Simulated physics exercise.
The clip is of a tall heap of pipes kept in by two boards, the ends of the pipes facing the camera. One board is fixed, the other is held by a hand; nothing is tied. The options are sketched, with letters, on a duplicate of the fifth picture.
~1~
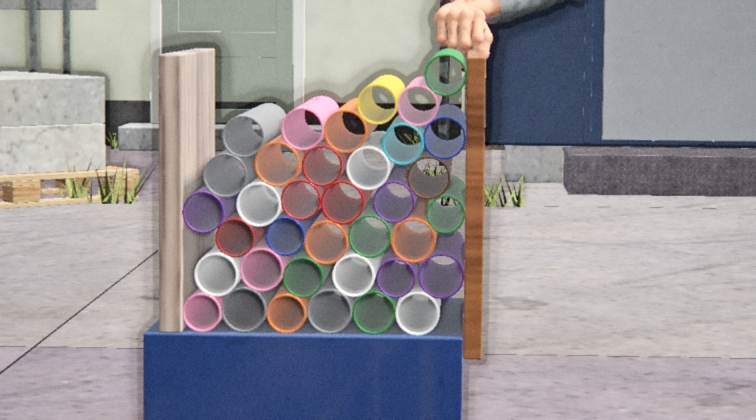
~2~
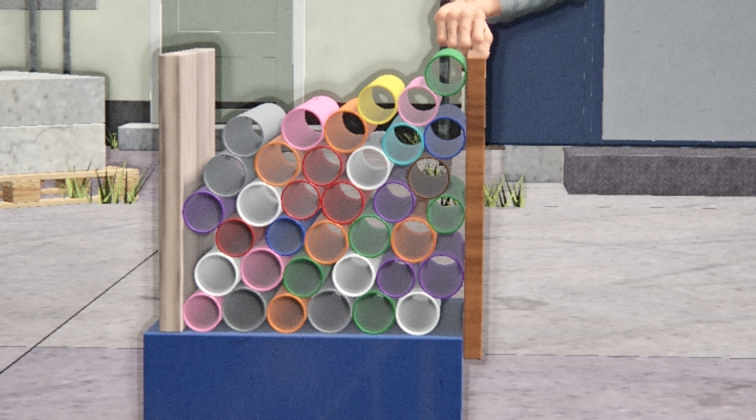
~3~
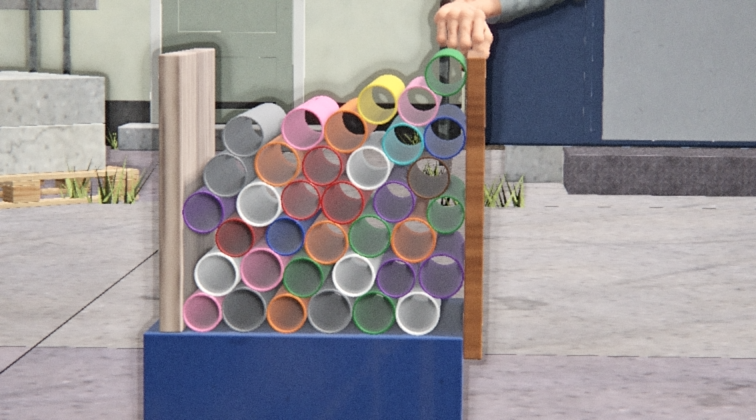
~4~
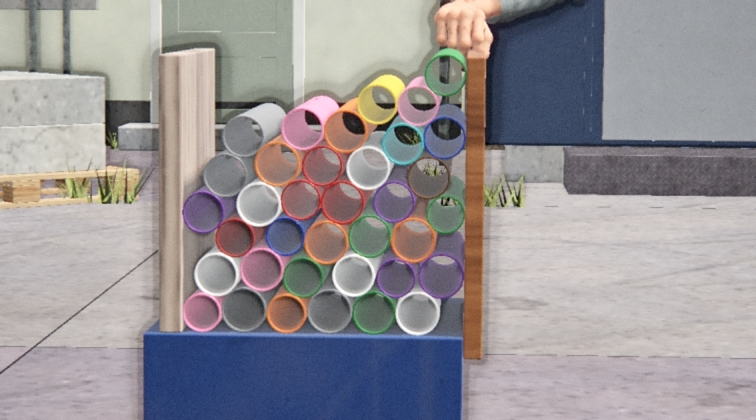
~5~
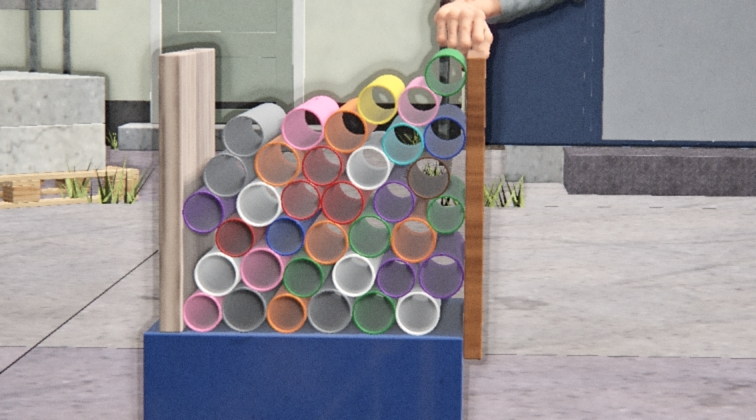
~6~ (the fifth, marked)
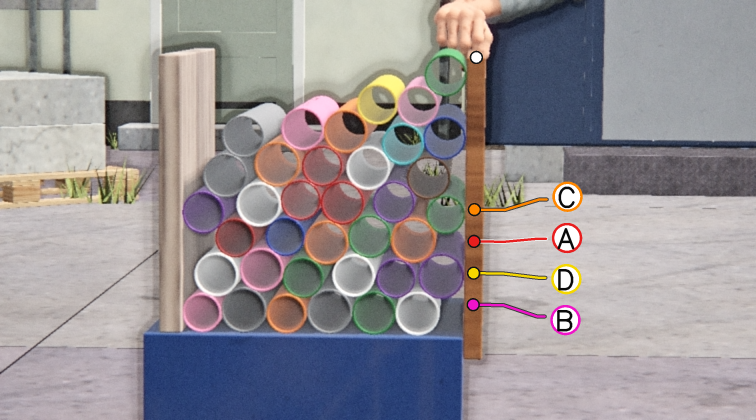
A hand holding the right-hand board upright beside a heap of colourful pipes on a blue base, with nothing visibly moving.
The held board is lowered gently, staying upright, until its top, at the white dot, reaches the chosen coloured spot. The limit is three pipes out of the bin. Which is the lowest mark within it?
Lower it to A and no more.
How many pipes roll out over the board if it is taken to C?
At C the number is three.
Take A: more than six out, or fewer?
It loses fewer than six.
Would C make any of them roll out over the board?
At C: Yes.
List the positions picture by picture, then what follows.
A pink pipe (202, 313); a white pipe (417, 314); an orange pipe (414, 240), in the first frame.
An orange pipe (414, 240); a pink pipe (262, 270), in the second frame.
A brown pipe (429, 177); a red pipe (322, 166), in the third frame.
An orange pipe (345, 131); a grey pipe (243, 136), in the fourth frame.
Side board (474, 193); a pink pipe (202, 313); a white pipe (417, 314), in the fifth frame.
On the copy, A at (474, 241); B at (473, 305); C at (474, 210); D at (473, 273); the white dot at (476, 57).
On A. First, top of the board (466, 137).
Then, top of the board (465, 225).
Finally, top of the board (465, 240), three out over the board.
By contrast, B more than three out over the board; C three out over the board; D more than three out over the board.
